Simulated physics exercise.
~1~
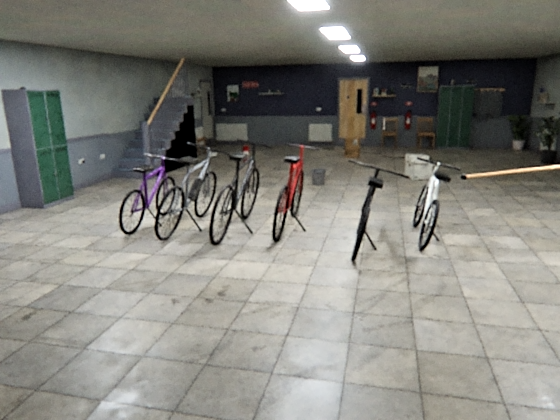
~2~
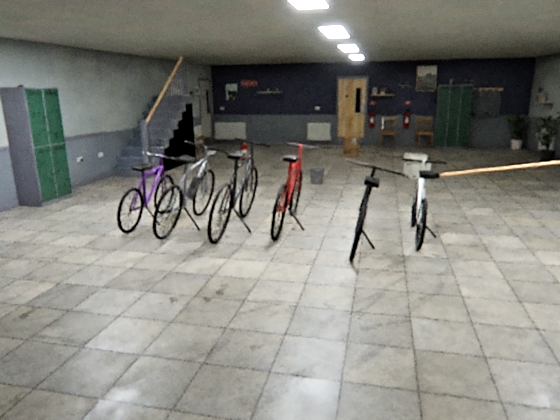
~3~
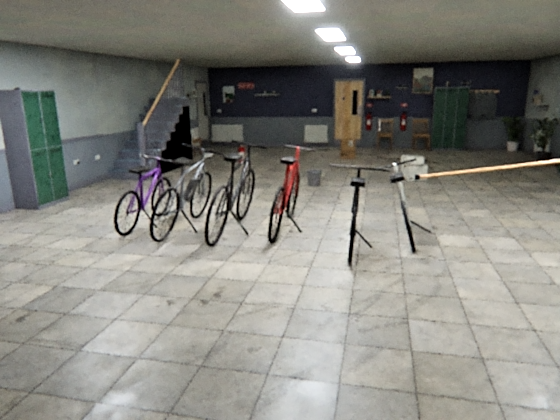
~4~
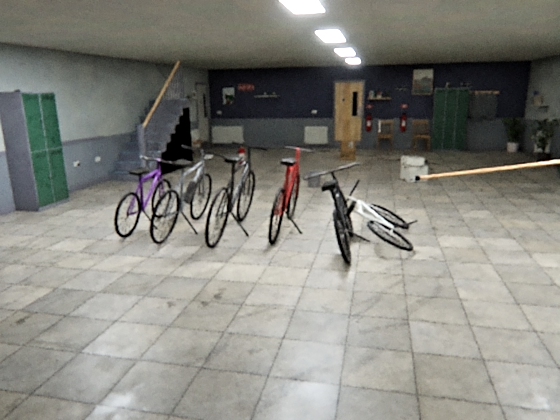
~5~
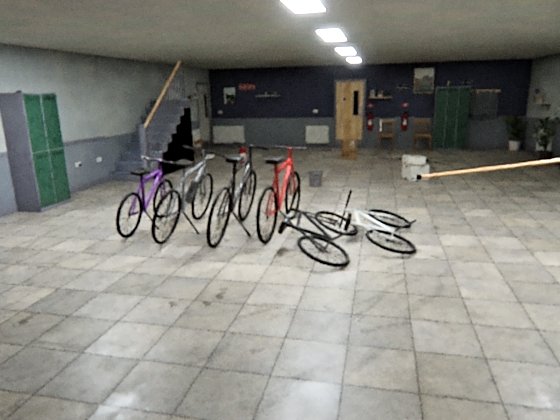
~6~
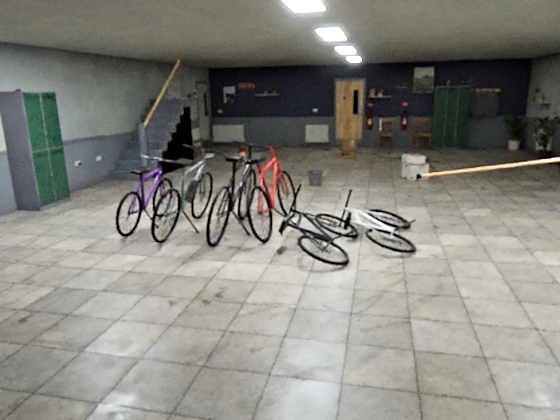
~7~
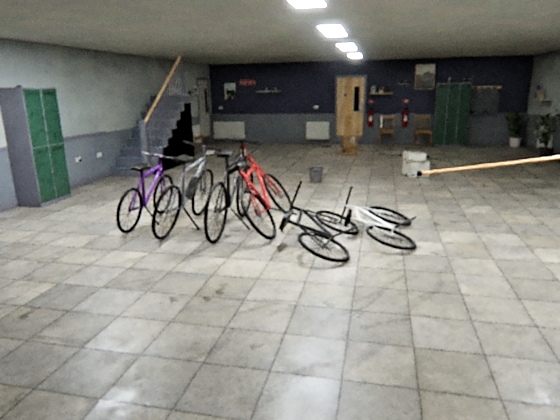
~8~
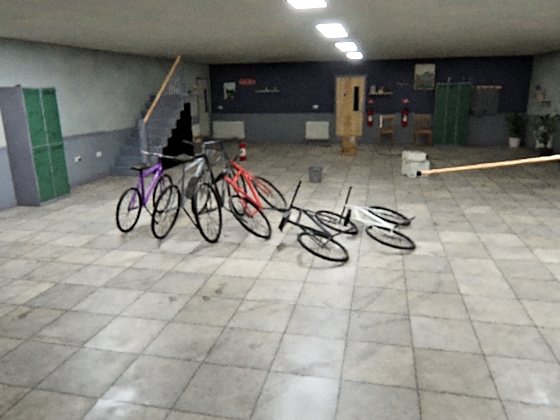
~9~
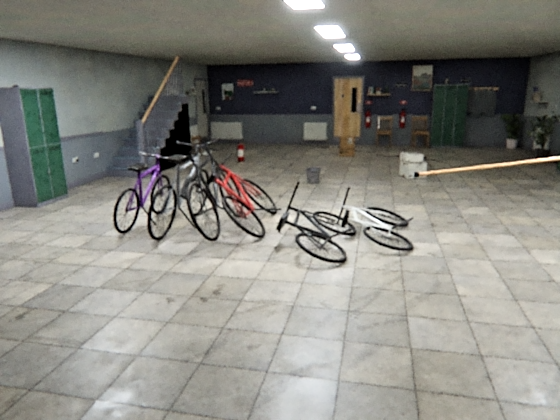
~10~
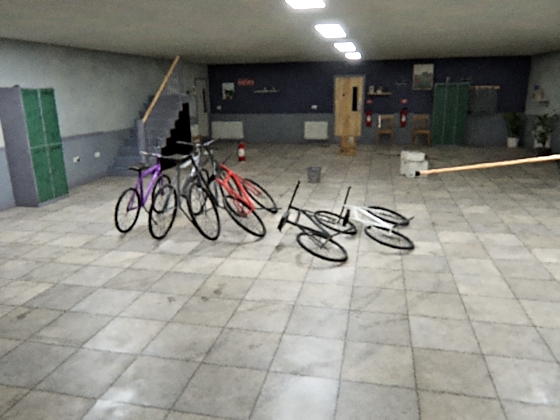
To begin with, six bicycles, one purple and one red among them, stand in a row on a tiled floor in a basement-like room with stairs and green lockers. A wooden pole reaching in from the right pushes the white bicycle at the right end leftward, then stops. The white bicycle tips into the black one beside it, and both topple flat onto the tiles. The black one knocks the red bicycle, which tilts left against the darker bicycles next to it. In the end, the red bicycle rests at a steep slant against the crowded group, while the purple one still stands at the far left.
